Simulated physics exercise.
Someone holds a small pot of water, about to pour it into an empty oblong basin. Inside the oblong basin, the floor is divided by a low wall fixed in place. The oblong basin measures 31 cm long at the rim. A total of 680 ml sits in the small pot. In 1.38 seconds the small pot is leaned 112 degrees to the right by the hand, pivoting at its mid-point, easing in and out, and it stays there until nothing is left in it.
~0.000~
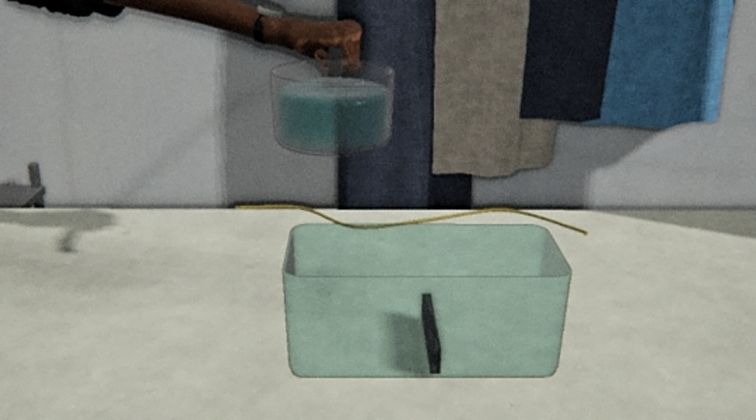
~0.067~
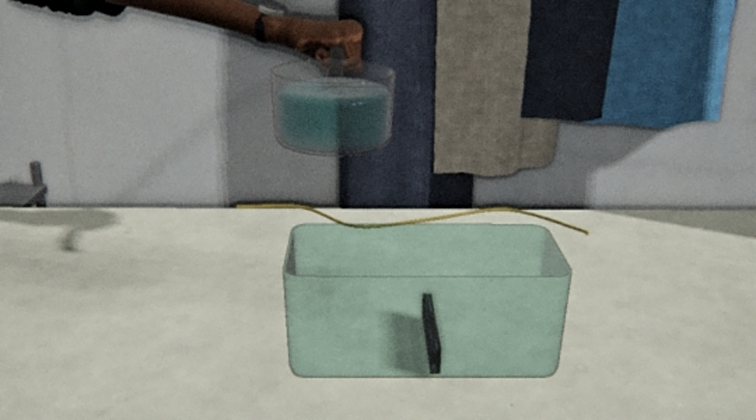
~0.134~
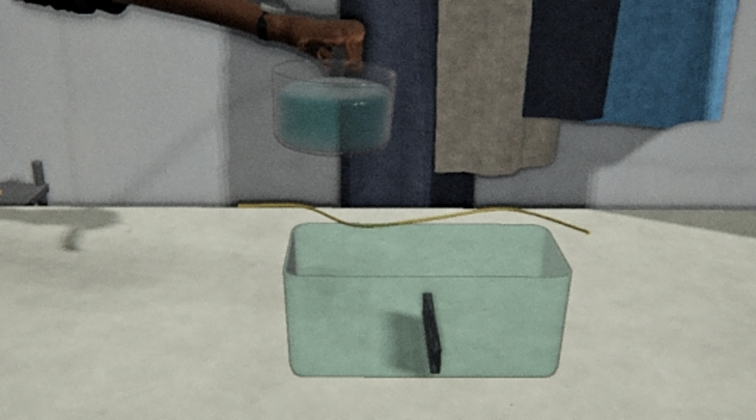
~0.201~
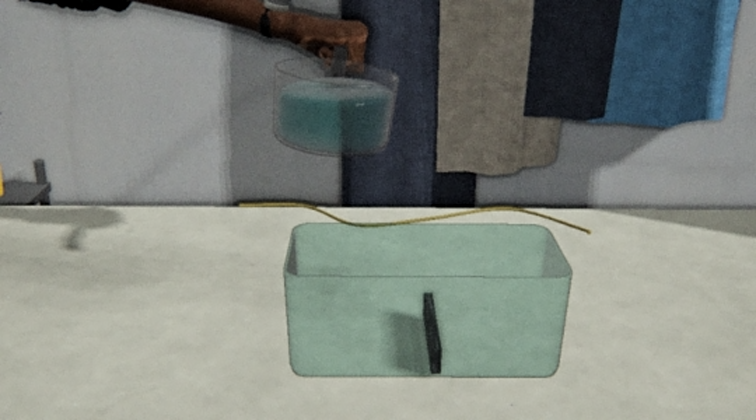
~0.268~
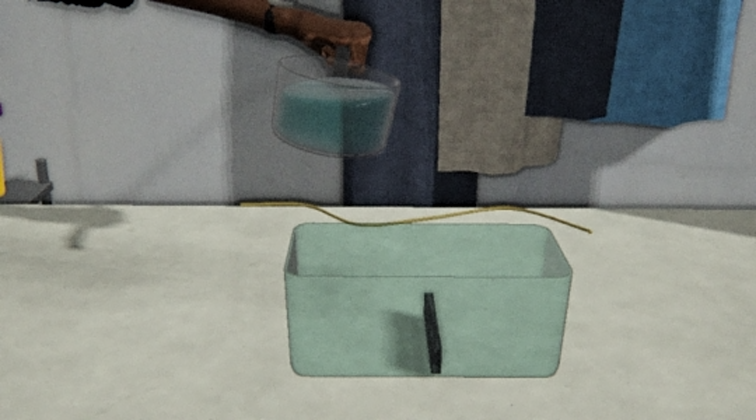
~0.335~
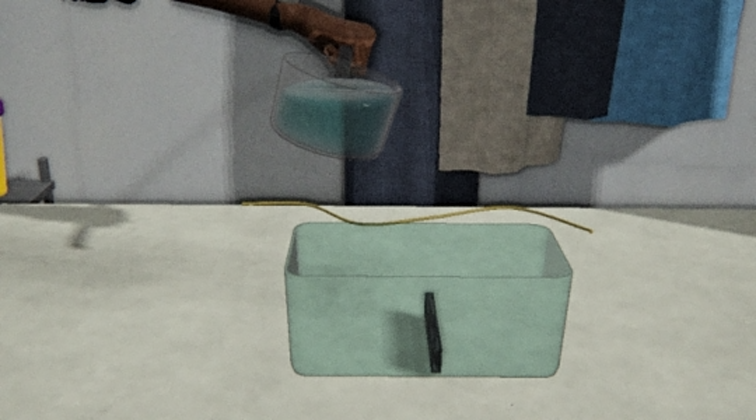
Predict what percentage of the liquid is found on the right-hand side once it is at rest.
About 69 % is on the right.
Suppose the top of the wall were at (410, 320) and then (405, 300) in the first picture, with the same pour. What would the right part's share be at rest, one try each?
90 per cent first, 95 per cent second.
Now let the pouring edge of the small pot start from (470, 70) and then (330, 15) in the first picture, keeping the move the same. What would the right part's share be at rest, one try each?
The first try gives around 70 percent, the second around 25 percent.
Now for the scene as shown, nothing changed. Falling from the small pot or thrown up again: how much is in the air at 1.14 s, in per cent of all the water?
12 per cent or so.
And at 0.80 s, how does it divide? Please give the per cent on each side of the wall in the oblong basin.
About 1 left, about 10 right.
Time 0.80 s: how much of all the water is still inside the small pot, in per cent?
58 %.
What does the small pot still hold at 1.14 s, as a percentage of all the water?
9 per cent or thereabouts.
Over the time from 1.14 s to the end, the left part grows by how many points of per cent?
I'd say near 18 percent.
Then, 0.80 s in, the tilt is 70° and 57 per cent is still to pour, 1 is left of the wall and 10 right of it.
Then, 1.14 s in, the tilt is 104° and 9 per cent is still to pour, 12 is left of the wall and 67 right of it.
Then, 1.49 s in, the tilt is 112° and 0 per cent is still to pour, 28 is left of the wall and 71 right of it.
Then, 1.88 s in, the tilt is 112° and 0 per cent is still to pour, 30 is left of the wall and 69 right of it.
Finally, 30 per cent lies left of the wall, 69 right of it and 1 outside.
